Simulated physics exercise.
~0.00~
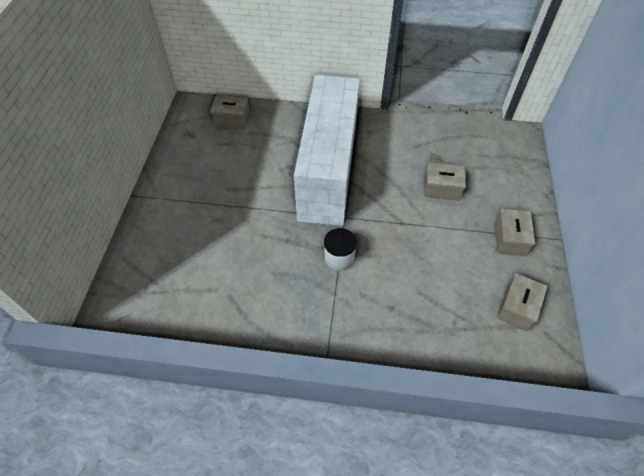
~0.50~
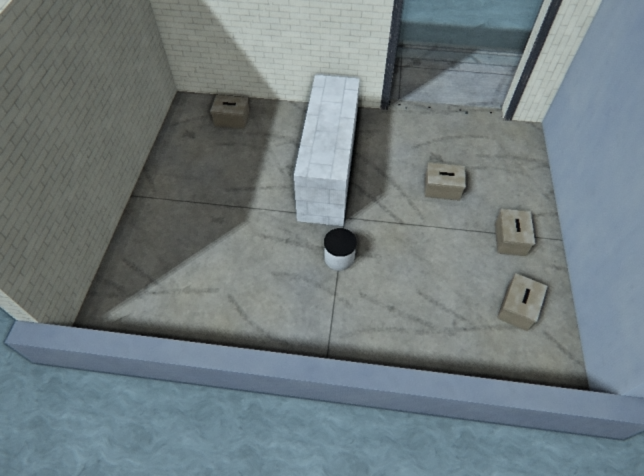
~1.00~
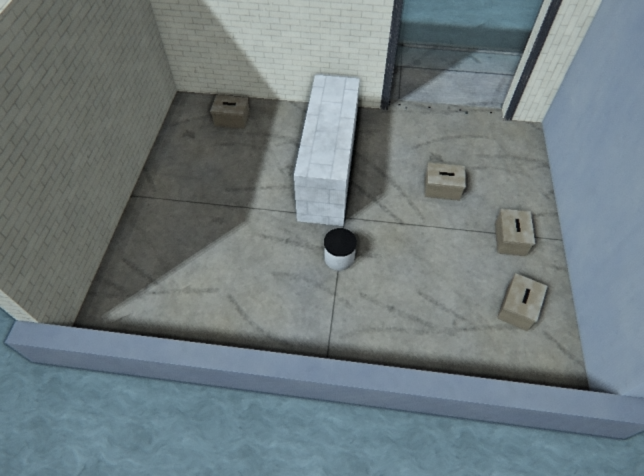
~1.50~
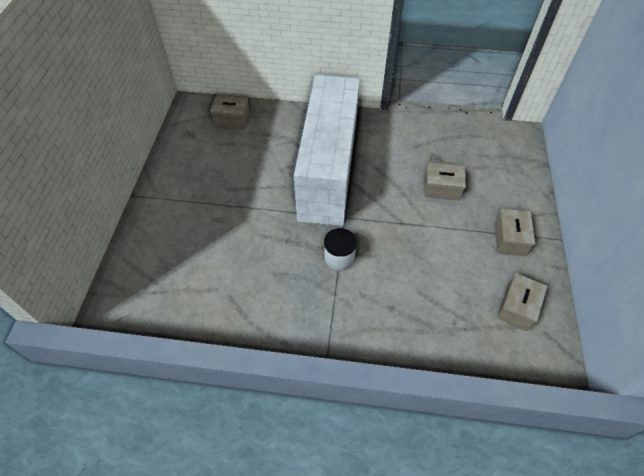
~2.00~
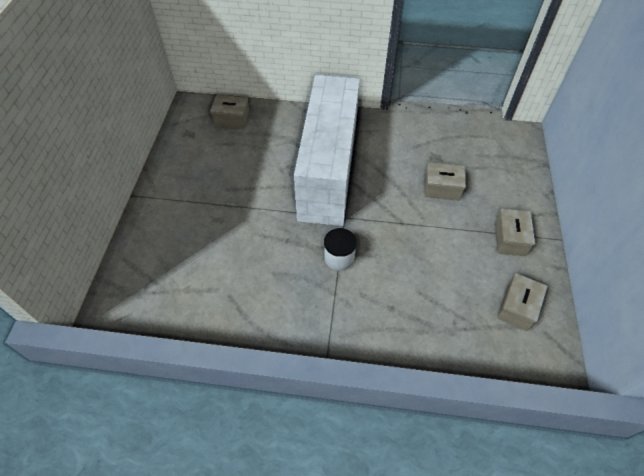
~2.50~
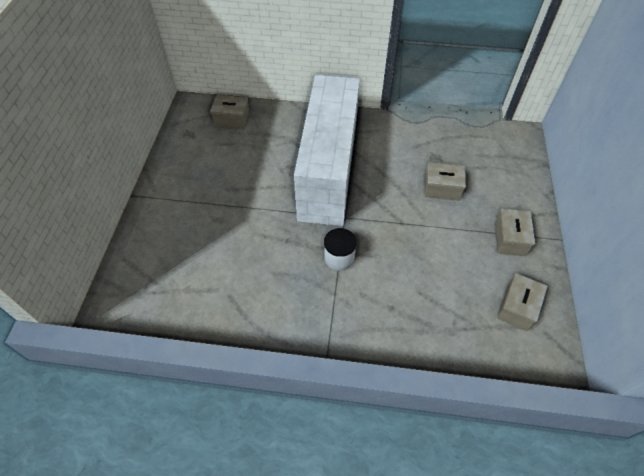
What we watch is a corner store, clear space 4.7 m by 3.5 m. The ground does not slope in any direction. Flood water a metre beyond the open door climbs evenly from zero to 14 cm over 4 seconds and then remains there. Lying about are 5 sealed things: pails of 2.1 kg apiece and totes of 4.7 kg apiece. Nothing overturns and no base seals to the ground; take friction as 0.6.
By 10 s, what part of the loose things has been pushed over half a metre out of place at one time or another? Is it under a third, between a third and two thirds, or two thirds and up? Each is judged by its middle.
It is two thirds and up.
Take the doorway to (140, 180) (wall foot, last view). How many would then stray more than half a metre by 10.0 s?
In that case the number is 2.
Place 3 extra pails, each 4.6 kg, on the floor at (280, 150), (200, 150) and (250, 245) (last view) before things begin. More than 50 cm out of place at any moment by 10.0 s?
The three, in order: Smaller shift, smaller shift, smaller shift.
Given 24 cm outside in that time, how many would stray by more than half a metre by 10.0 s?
Then 4.
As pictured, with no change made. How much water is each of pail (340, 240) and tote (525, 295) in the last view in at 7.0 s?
Close to 2 and 5 centimetres.
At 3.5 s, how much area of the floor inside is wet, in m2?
Wet: Near 1.5 m2.
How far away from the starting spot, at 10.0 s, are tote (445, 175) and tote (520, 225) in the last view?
In that order: 200 cm, 60 cm.
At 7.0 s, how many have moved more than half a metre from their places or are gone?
4.
After 3.5 s 0 of 5 are over 50 cm from their spots; 0 afloat.
After 4.5 s 0 of 5 are over 50 cm from their spots; 0 afloat.
After 7.0 s 4 of 5 are over 50 cm from their spots; 3 afloat.
After 10.0 s 3 of 5 are over 50 cm from their spots, and 4 have been at some point; 4 afloat.
